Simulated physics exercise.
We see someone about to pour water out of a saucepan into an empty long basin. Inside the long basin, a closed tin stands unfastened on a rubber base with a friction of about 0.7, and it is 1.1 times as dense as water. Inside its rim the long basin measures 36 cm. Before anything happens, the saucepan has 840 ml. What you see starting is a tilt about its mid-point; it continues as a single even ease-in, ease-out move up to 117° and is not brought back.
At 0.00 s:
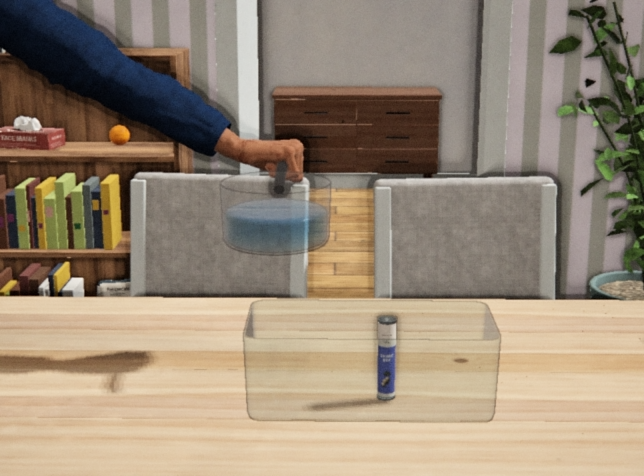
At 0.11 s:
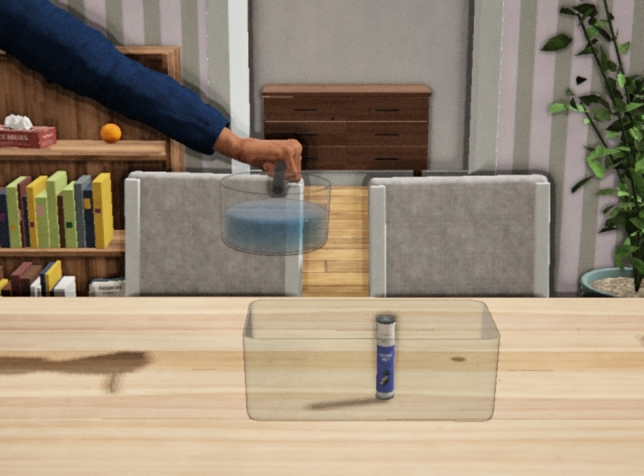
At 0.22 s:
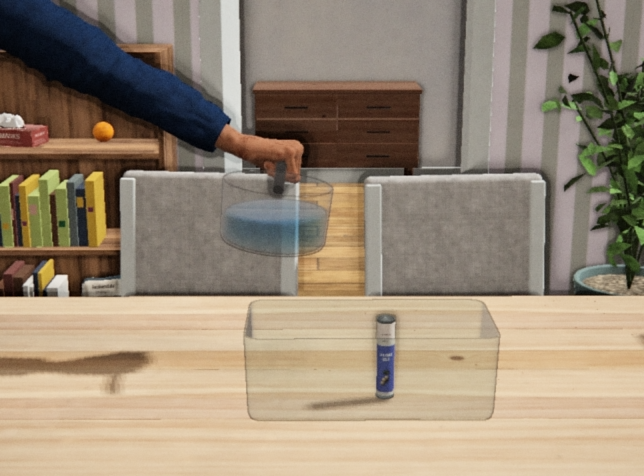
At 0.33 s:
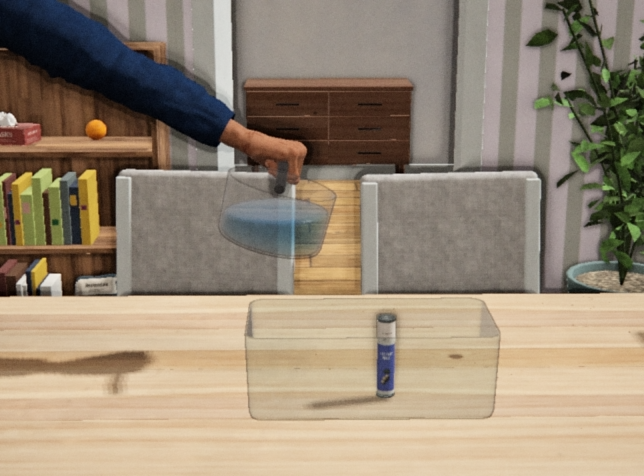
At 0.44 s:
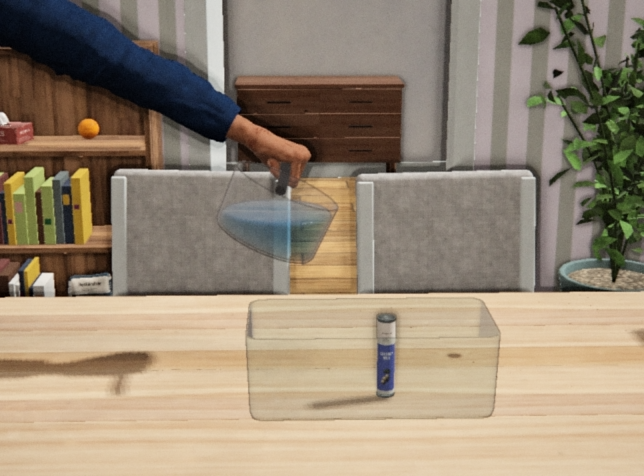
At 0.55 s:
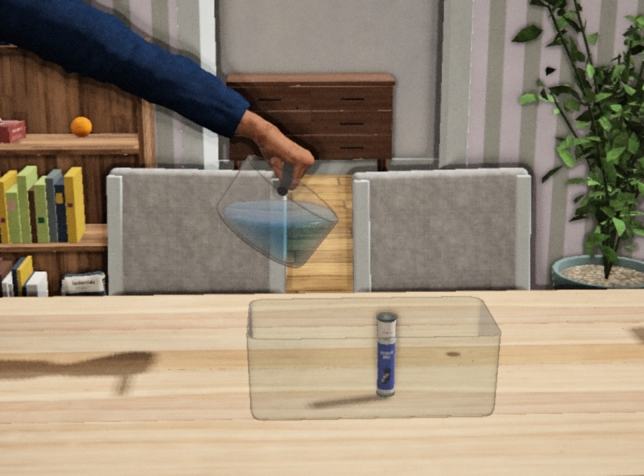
A hand in a dark blue sleeve, reaching in from the upper left, holds a clear saucepan of blue water and tilts it, slowly and then faster, right side downward. Below it, on a pale wooden table seen from the front, a blue-and-white tin stands inside a clear long basin. The camera shifts gently, so the grey chairs, brown drawers, bookshelf and green plant behind slide slightly left.
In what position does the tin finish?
It finishes knocked over.
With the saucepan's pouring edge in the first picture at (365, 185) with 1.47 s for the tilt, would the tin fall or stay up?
Then it stays on its base.
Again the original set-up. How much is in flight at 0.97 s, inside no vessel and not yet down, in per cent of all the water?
It comes to about 26 percent.
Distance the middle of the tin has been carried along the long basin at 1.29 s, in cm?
Close to 4 cm.
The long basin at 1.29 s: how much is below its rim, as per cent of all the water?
Some 88 per cent.
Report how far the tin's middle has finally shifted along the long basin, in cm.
About 8.5 cm.
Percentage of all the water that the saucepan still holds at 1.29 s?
I reckon near 4 per cent still sits there.
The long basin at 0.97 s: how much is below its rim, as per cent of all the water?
I'd estimate some 34 percent of the liquid.
After 0.97 s the tilt is 87° and 38 per cent is still to pour; the tin stands where it began.
After 1.29 s the tilt is 113° and 4 per cent is still to pour; the tin leans 36°.
After 1.61 s the tilt is 117° and 0 per cent is still to pour; the tin lies on its side.
After 1.97 s the tilt is 117° and 0 per cent is still to pour; the tin lies on its side.
In the end the tin lies on its side.
